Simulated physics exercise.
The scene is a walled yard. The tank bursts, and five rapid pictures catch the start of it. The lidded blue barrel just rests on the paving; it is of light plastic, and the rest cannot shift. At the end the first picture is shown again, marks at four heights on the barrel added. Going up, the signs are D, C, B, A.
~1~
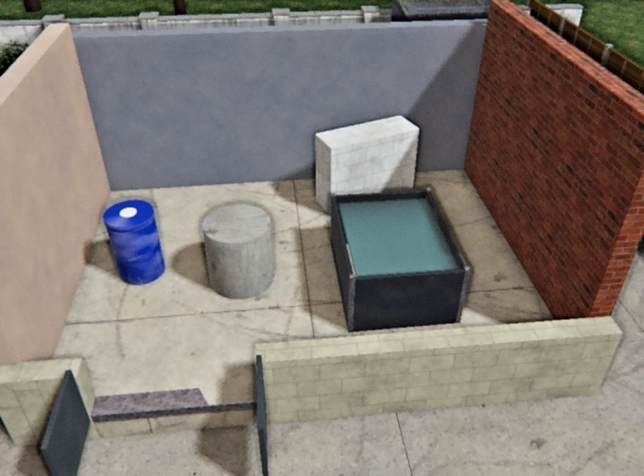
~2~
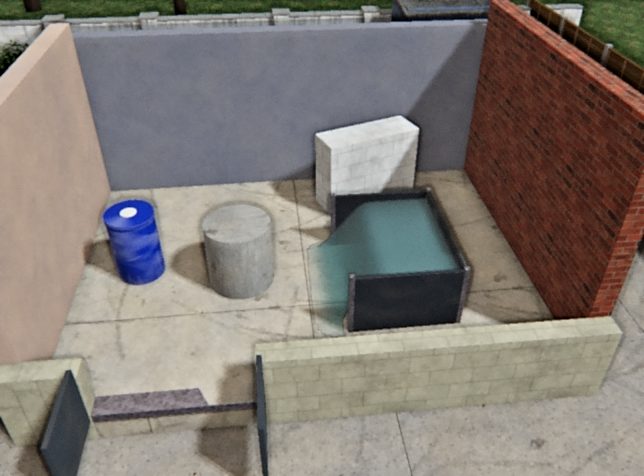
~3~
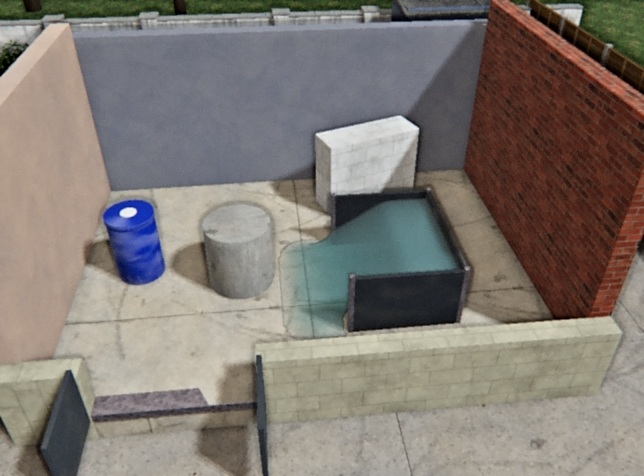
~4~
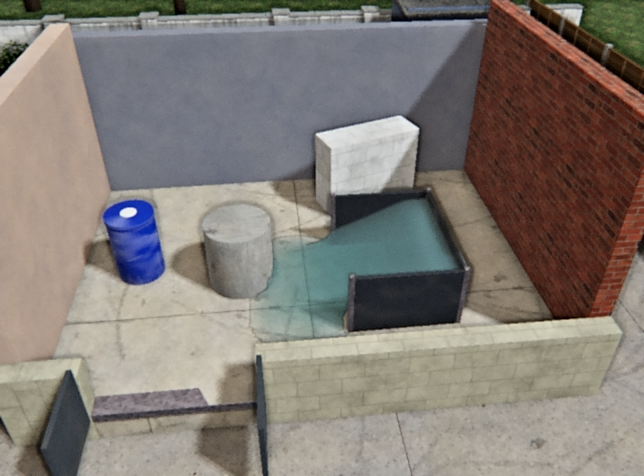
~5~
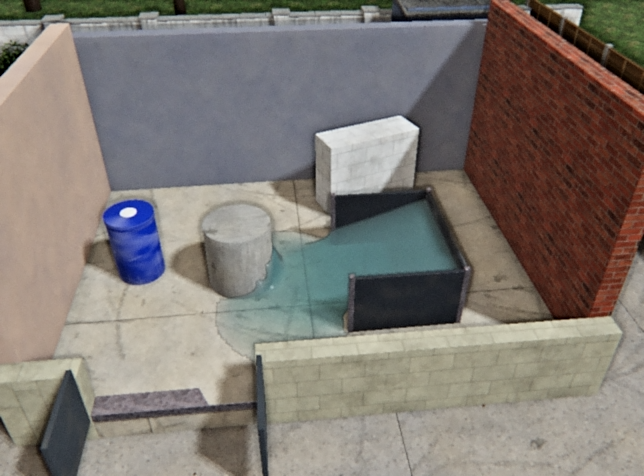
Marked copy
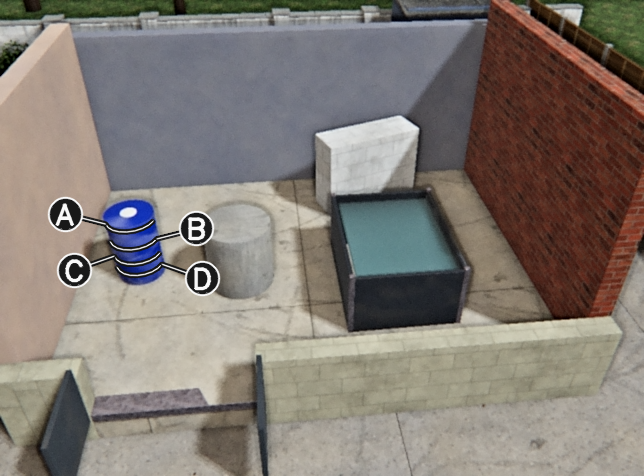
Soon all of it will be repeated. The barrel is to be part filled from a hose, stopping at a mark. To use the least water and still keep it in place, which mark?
Choose D.
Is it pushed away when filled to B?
No.
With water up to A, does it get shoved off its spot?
No.
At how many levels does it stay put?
All of them.
On the marked copy, A at (126, 232); B at (131, 249); C at (134, 264); D at (137, 275); from the bottom up D, C, B, A.
With A, it does not move.
With B, it does not move.
With C, it does not move.
With D, it does not move.
